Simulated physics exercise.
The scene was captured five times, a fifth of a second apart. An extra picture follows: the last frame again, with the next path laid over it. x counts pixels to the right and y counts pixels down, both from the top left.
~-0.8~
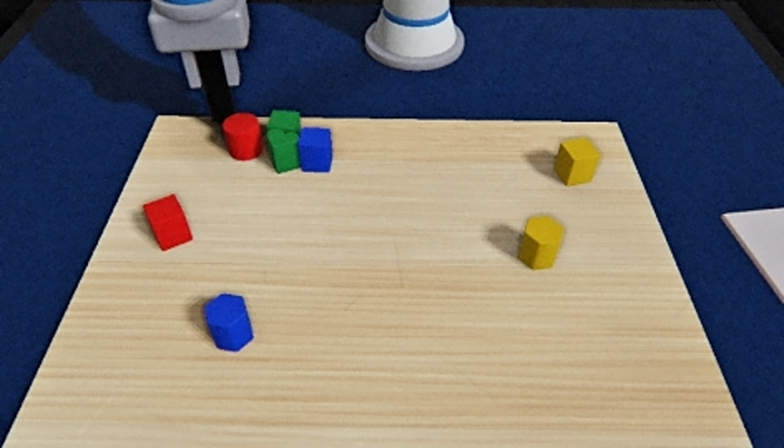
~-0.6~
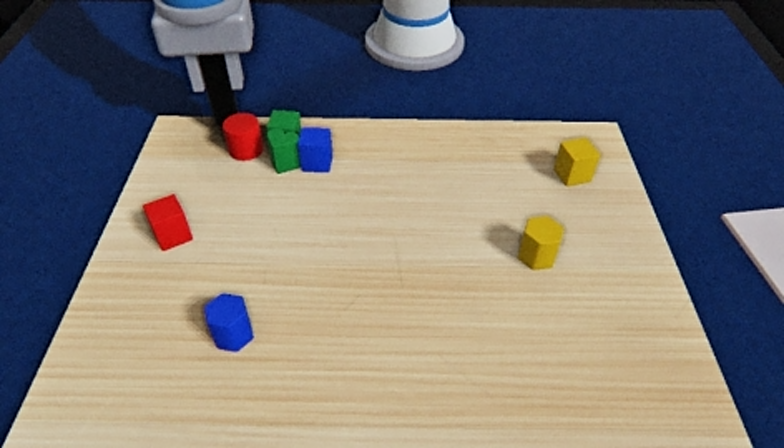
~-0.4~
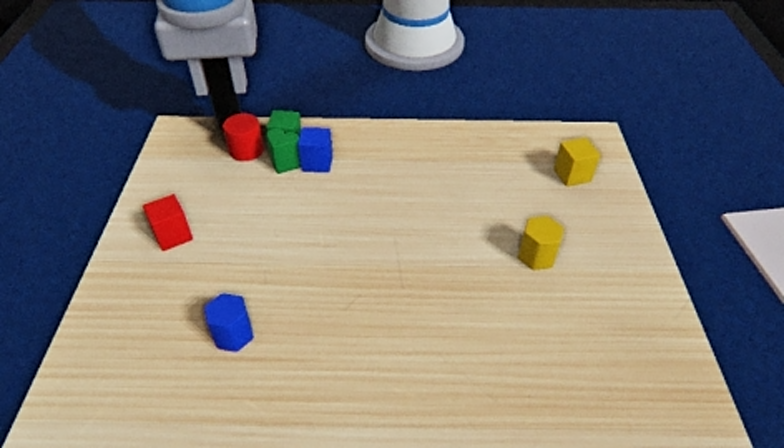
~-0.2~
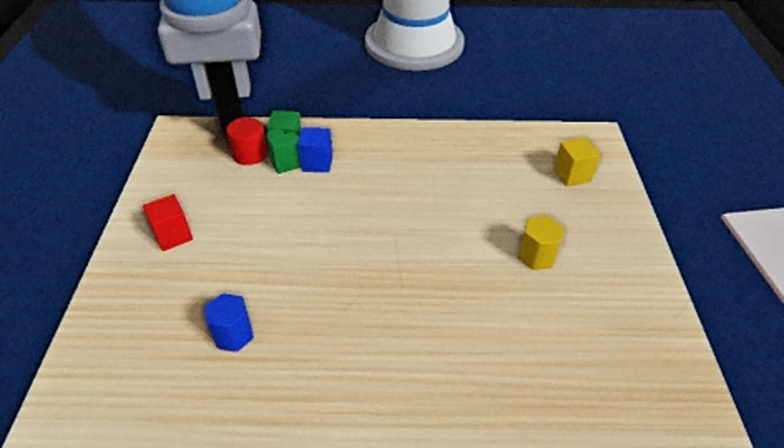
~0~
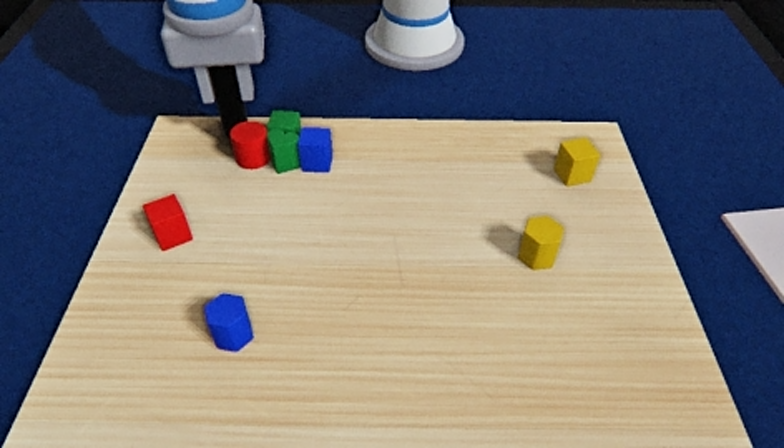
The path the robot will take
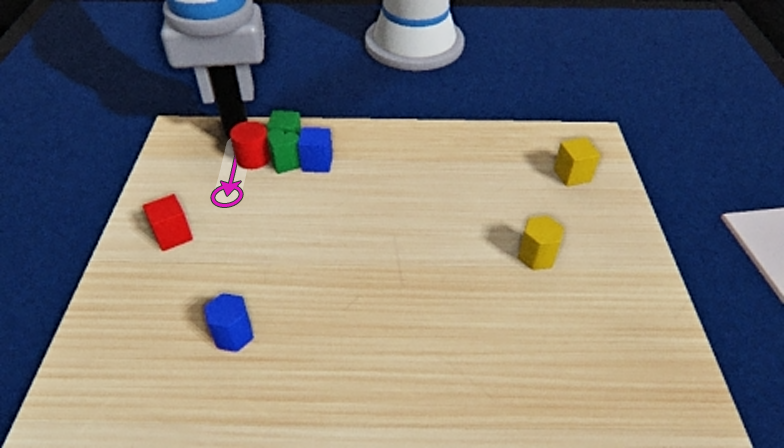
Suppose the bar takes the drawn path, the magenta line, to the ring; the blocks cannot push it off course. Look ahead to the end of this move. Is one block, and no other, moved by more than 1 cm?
That would be a no.
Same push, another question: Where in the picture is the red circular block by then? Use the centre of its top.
Located at (256, 158).
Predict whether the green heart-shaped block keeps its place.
In the end it has been moved.
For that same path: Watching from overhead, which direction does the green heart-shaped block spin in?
It makes a counterclockwise turn.
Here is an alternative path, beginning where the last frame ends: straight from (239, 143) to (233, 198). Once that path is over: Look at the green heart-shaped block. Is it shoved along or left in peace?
The block in question is displaced by the end.
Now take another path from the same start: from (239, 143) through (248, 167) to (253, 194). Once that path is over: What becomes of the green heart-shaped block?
It ends up somewhere else.
Path on the board, from (239, 143) to (227, 196).
What follows on the original path. Halfway along, bar (231, 158); red circular block (253, 152); green heart-shaped block (287, 143), turned 20° anticlockwise; blue square (319, 136).
At the end, bar (224, 185); red circular block (256, 158); green heart-shaped block (287, 143), turned 20° anticlockwise; green square in place; blue square (319, 136).
